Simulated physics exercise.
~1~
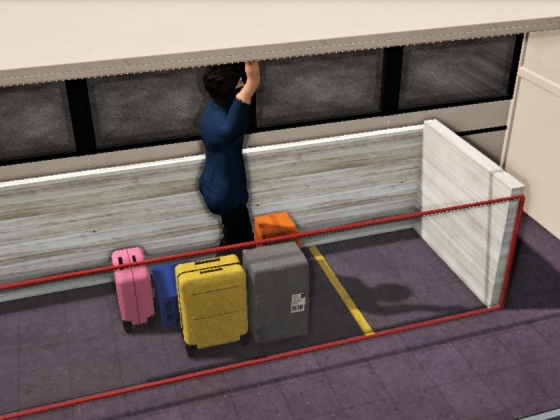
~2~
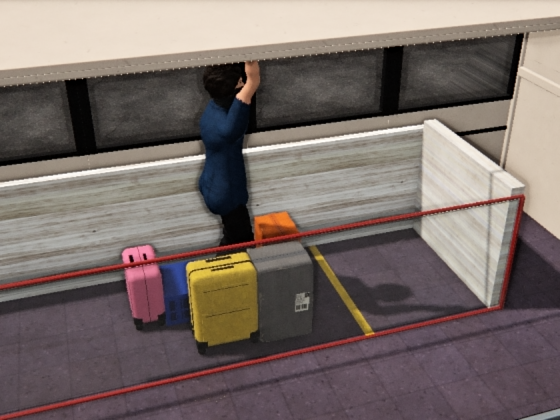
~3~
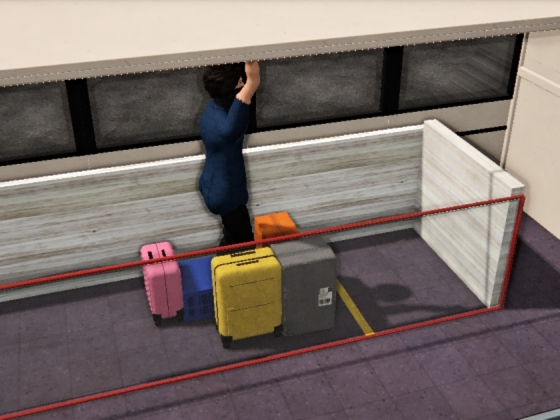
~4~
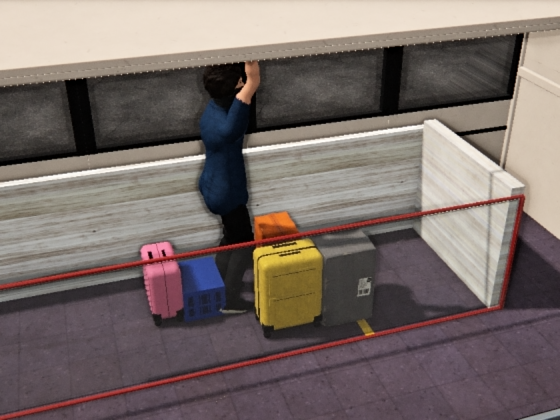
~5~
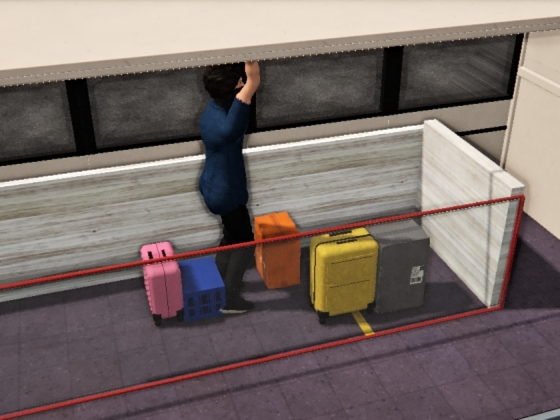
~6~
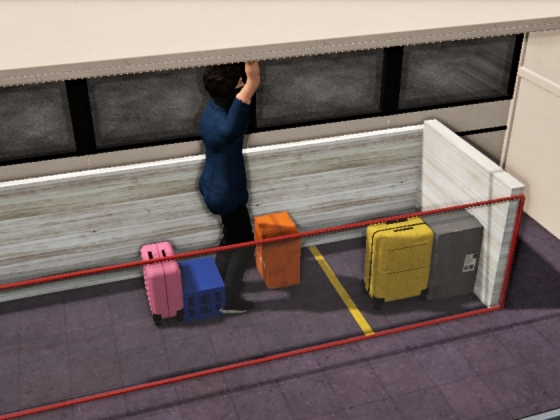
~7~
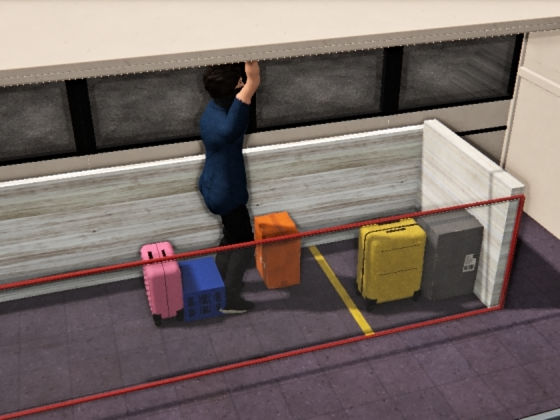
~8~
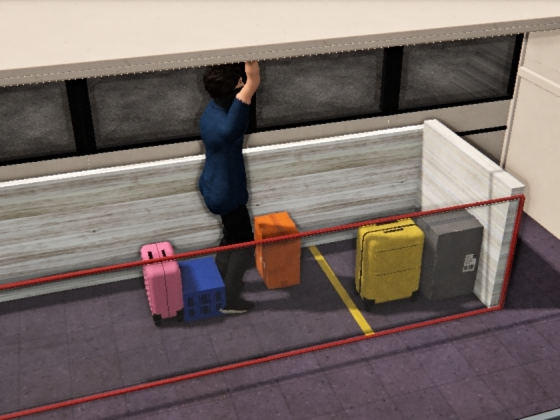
A big yellow suitcase and a tall grey one slid right across the yellow line toward the end wall, the yellow one easing back slightly, while the pink case and blue crate shifted briefly and stopped short beside the motionless standing person.
